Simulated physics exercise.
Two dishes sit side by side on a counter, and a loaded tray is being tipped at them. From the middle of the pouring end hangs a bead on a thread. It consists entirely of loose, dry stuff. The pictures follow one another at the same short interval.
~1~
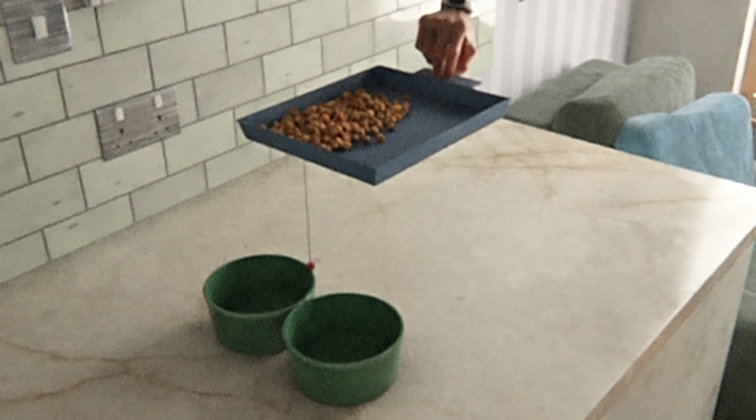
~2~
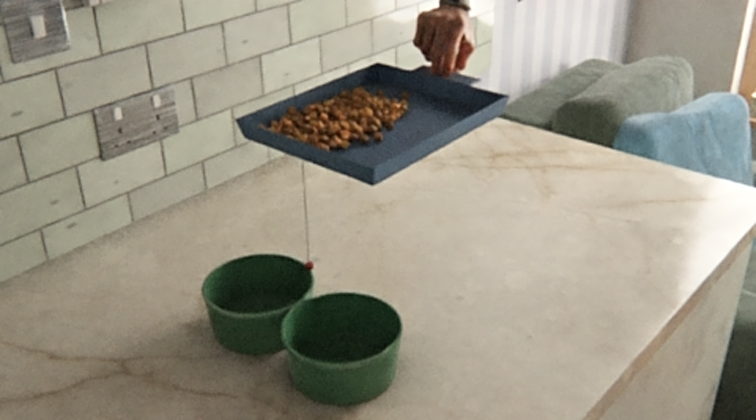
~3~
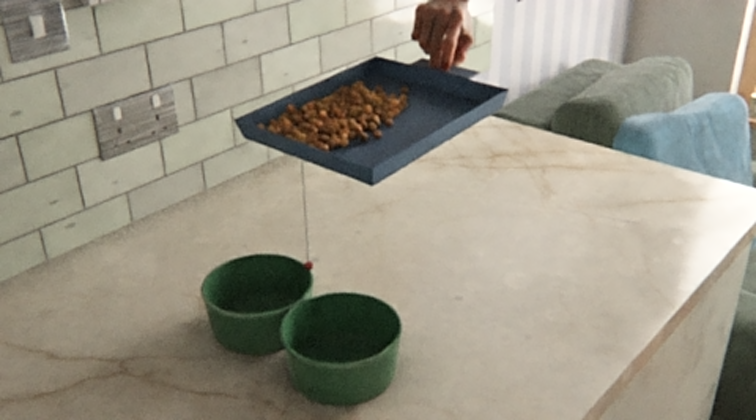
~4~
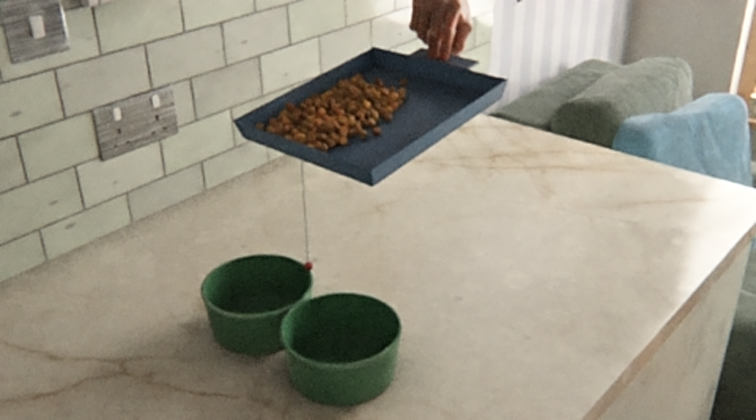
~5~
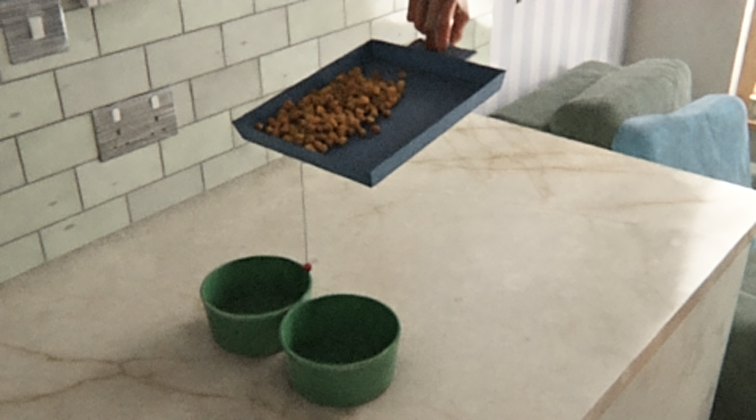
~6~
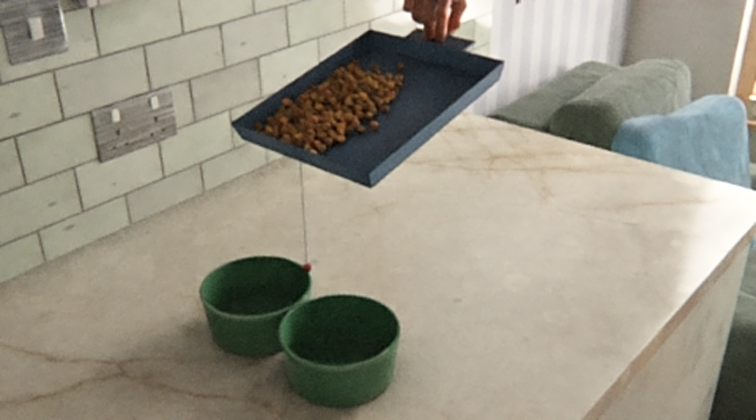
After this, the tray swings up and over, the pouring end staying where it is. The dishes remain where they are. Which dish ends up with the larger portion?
The left-hand dish.
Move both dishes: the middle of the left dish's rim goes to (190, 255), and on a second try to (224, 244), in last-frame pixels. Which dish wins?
The rightmost dish, then the rightmost dish.
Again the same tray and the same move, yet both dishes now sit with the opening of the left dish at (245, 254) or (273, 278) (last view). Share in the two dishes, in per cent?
Roughly 40 per cent, and 60 per cent.
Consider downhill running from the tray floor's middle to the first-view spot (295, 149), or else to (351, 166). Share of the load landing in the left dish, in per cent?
Roughly 70 % in the first case and 10 % in the second.
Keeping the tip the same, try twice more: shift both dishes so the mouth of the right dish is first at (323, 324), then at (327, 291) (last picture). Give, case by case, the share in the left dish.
Some 50 percent in the first case, 10 percent in the second.
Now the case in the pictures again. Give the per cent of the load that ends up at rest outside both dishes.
Some 10 percent of the load.
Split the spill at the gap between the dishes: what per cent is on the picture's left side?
Reading: Around 100 %.
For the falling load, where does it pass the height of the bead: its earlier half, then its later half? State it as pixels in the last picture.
Around (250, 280) at first; around (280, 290) after that.
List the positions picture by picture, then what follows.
Corners of the pouring end at (244, 119) and (374, 165), level; middle of the load at (334, 122), roasted chickpeas; left dish at (220, 325); right dish at (303, 374); bead on its thread at (311, 266), in the first frame.
Corners of the pouring end at (242, 119) and (373, 165), level; middle of the load at (333, 121), in the second frame.
Corners of the pouring end at (241, 119) and (372, 165), tipped barely, level across its low end; middle of the load at (332, 118), in the third frame.
Corners of the pouring end at (240, 119) and (370, 166), tipped a little, level across its low end; middle of the load at (331, 115), in the fourth frame.
Corners of the pouring end at (239, 121) and (369, 168), tipped a little, level across its low end; middle of the load at (330, 112), in the fifth frame.
Corners of the pouring end at (237, 122) and (368, 169), tipped a little, level across its low end; middle of the load at (328, 109); left dish at (216, 327); right dish at (299, 376), in the sixth frame.
Soon after the last picture, tray tipped steeply; all on the tray.
A little later, tray tipped right over; nearly all on the tray; a stray few in the left dish.
Later still, tray tipped past a quarter turn; about a quarter in the right dish; about two thirds in the left dish; a small part outside both.
At rest, tray tipped past a quarter turn; about a quarter in the right dish; about two thirds in the left dish; a small part outside both.
